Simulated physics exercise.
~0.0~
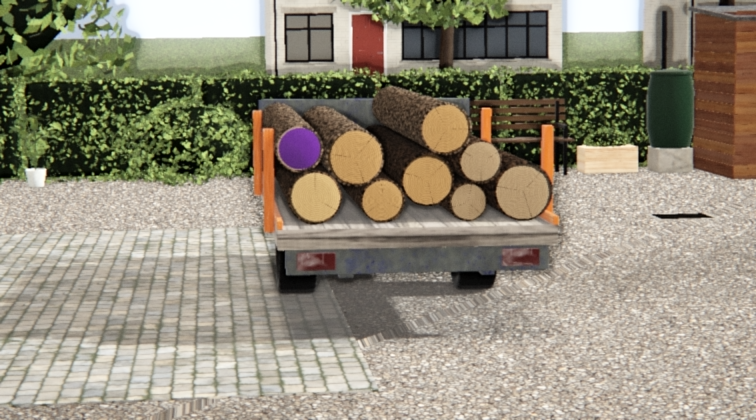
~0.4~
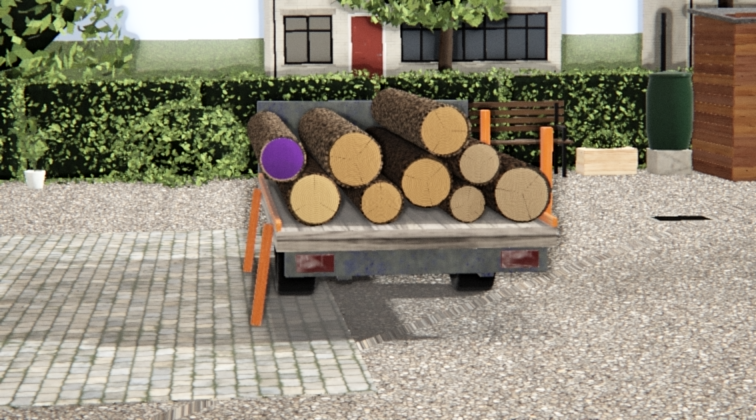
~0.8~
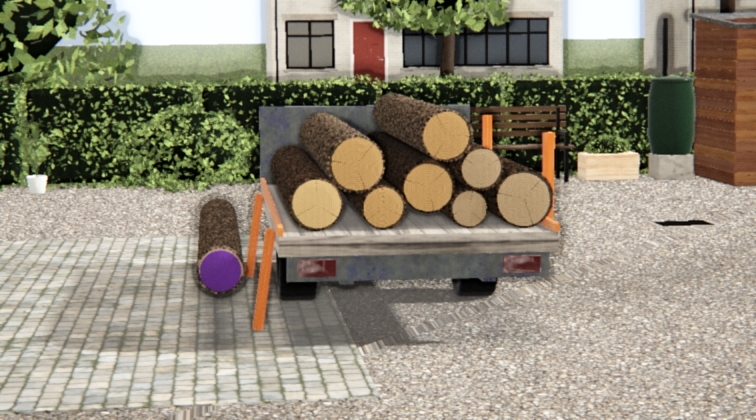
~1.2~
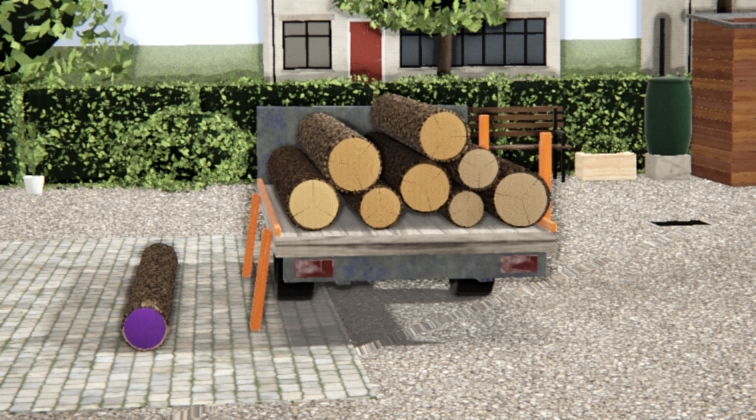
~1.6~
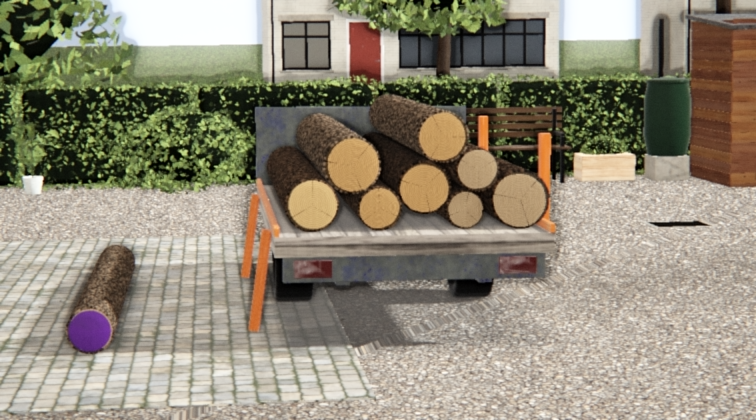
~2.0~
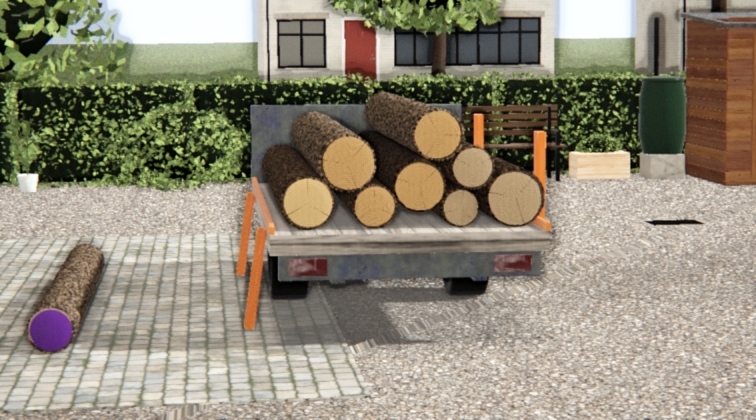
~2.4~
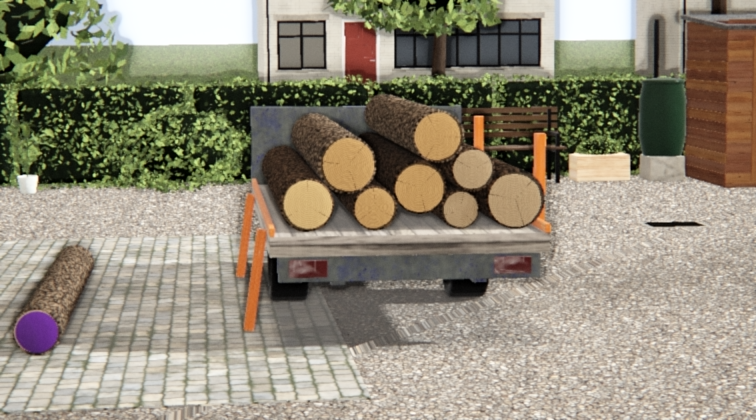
A log with a purple end sits at the upper left of a stack of bark-covered logs on a grey flatbed, seen from behind on a gravel yard, with a hedge and a pale house with a red door beyond. Orange posts stand at both sides of the load. The left posts swing outward and down, while the right ones stay upright. The purple-ended log slips left, drops over the side and lands on the paving. It rolls left, slowing near the edge of view, while the other eight logs remain on the bed.
